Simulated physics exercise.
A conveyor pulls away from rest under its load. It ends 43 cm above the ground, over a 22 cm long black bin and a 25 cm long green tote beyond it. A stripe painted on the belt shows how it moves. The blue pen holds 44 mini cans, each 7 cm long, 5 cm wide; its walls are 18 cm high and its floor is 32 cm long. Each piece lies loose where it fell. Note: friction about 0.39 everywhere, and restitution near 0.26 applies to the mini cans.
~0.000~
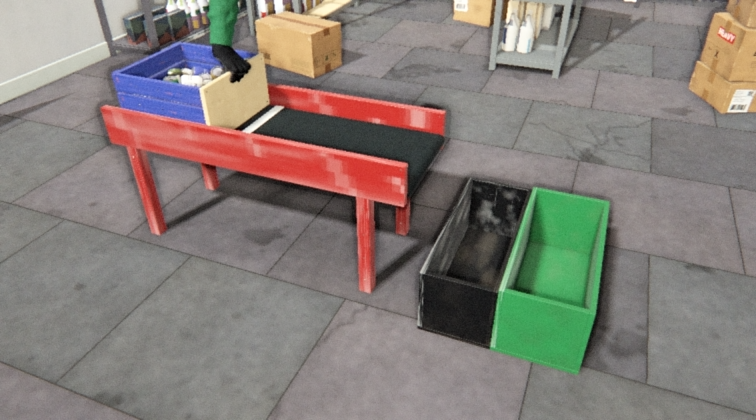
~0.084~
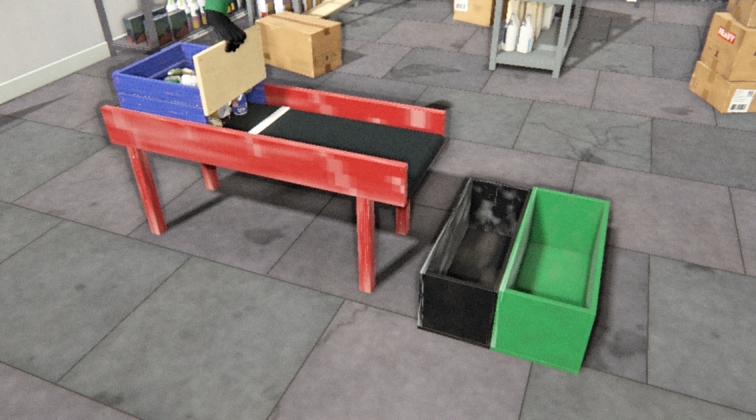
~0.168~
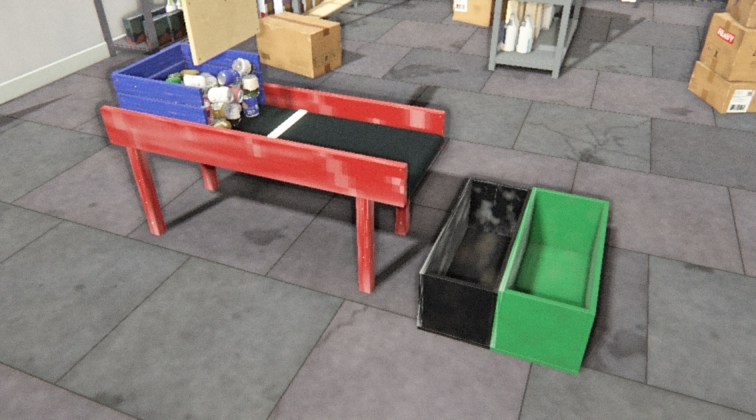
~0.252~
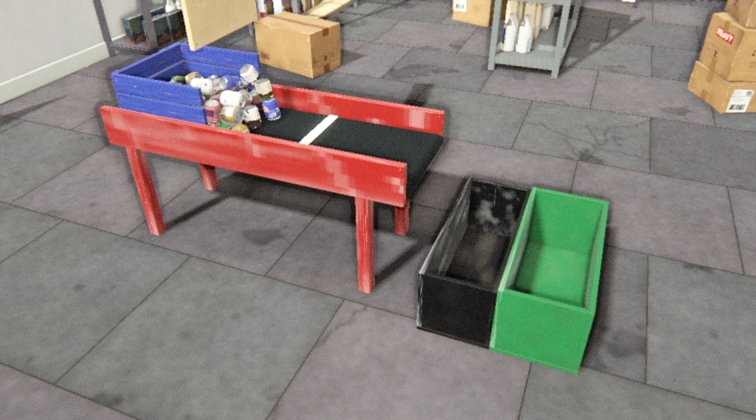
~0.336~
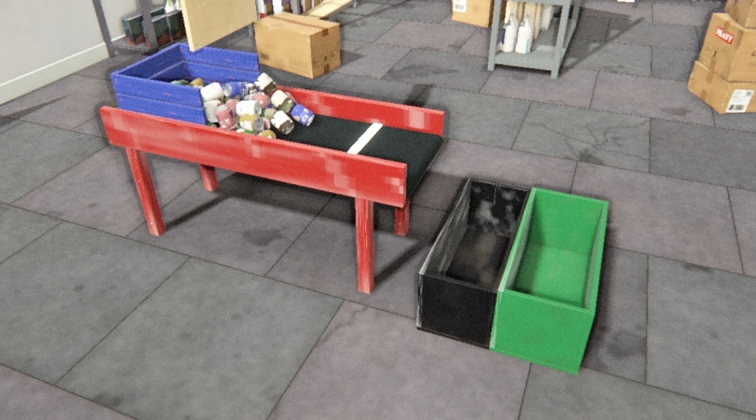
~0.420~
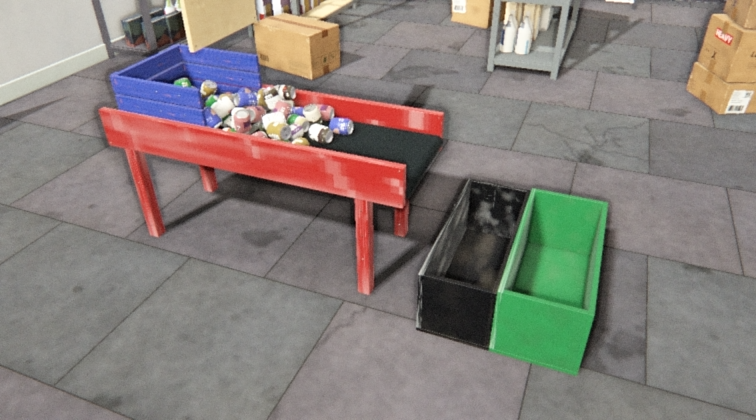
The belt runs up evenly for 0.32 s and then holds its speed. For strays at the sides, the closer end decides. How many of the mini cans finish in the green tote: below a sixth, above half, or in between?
Count for the green tote: Beyond one half of the items land there.
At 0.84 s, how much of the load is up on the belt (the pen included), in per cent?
Around 45 %.
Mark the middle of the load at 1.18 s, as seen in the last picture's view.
Estimated centre in the last picture: (557, 272).
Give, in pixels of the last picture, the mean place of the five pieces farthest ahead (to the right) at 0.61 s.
Centre: About (429, 148) px.
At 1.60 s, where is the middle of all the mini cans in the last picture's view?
Centre: Approx. (550, 287).
After 0.61 s, 4 still in the blue pen, 38 on the belt and 2 in the air.
After 0.84 s, 4 in the green tote, 20 on the belt and 20 in the air.
After 1.18 s, 38 in the green tote, 1 on the belt and 5 in the air.
Final count (at 1.60 s), 1 in the black bin, 42 in the green tote and 1 on the ground beyond the green tote. Asked share, 42 of 44, 95 per cent.
